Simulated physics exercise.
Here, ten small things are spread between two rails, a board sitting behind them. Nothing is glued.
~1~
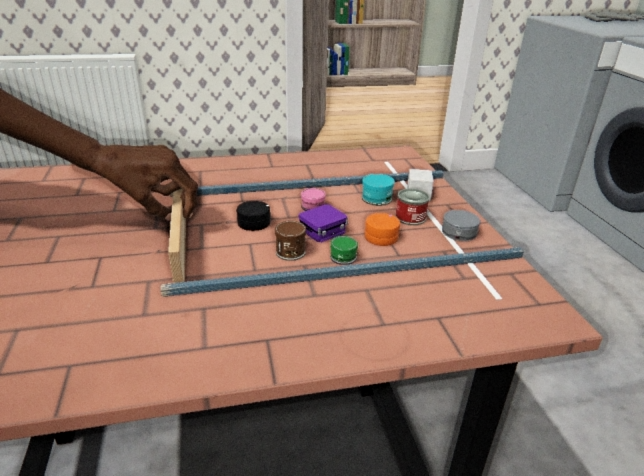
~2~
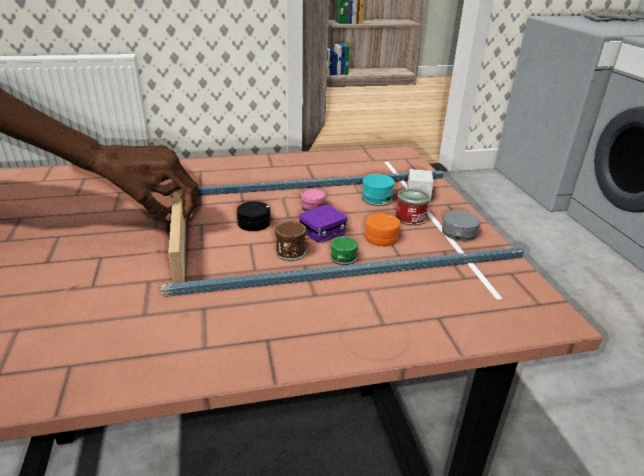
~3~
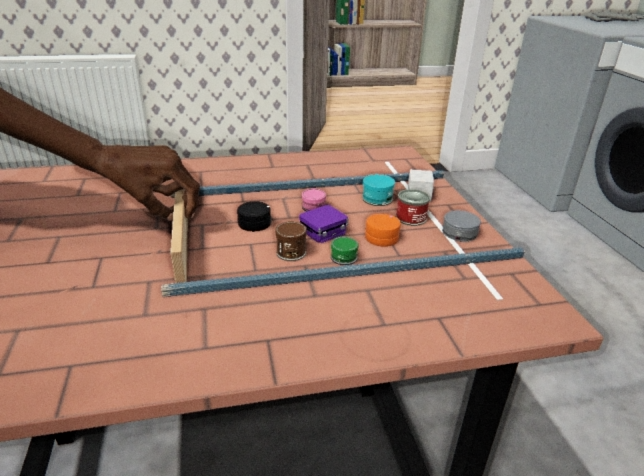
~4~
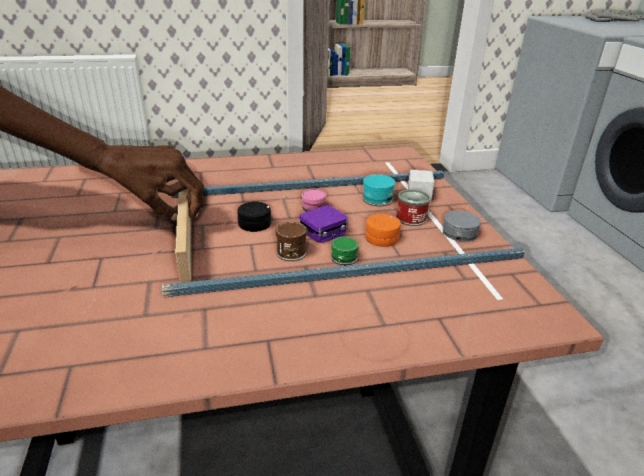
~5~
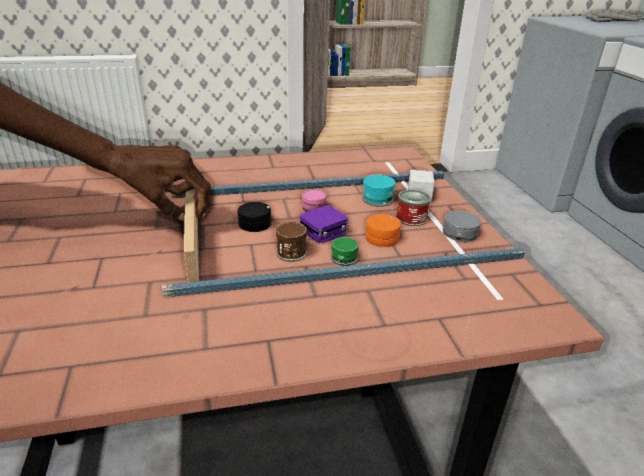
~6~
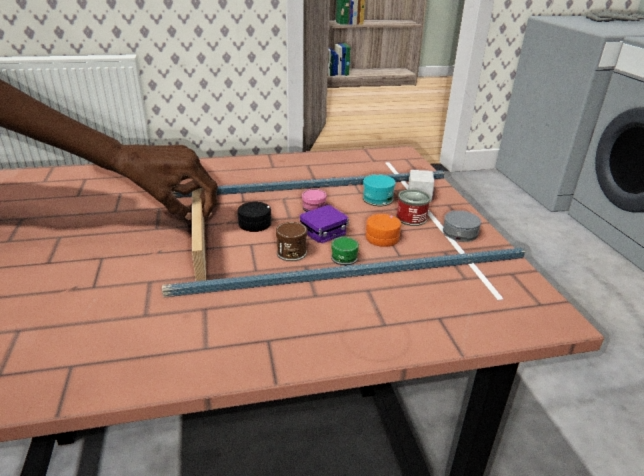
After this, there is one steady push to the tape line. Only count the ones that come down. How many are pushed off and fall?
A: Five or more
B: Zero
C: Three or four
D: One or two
Answer: D.
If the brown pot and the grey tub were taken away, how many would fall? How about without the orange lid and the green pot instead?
1, then 1.
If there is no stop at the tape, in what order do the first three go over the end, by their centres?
First the grey tub, next the white block, then the red pot.
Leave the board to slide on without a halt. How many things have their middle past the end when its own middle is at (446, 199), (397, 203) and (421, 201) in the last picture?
5; 0; 2.
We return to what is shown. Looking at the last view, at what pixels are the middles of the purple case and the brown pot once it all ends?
The purple case settles near (463, 213); as for the brown pot, near (465, 226).
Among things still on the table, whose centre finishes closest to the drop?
That'd be the red pot, foremost of the lot.
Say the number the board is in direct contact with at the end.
4 touch it.
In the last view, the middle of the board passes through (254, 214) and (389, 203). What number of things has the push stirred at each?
In order, the tallies are 1 and 10.
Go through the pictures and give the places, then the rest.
In the first picture, grey tub (461, 225); white block (420, 185); red pot (412, 207); board (179, 220); tape (430, 215).
In the second picture, white block (420, 185); turquoise pot (378, 190).
In the third picture, red pot (413, 207); orange lid (383, 230).
In the fourth picture, grey tub (461, 226); brown pot (291, 241).
In the fifth picture, white block (421, 186); purple case (324, 225).
In the sixth picture, grey tub (462, 226); white block (421, 186); red pot (413, 207); board (199, 219); tape (431, 215).
Early on, none off yet; grey tub at rest near (462, 226); white block at rest near (421, 186); red pot at rest near (413, 207).
A while later, none off yet; grey tub travelled a little near (478, 224); white block travelled about its own width near (439, 184); red pot travelled about its own width near (442, 201).
Finally, the number that fall off is one or two; lost, white block and grey tub.
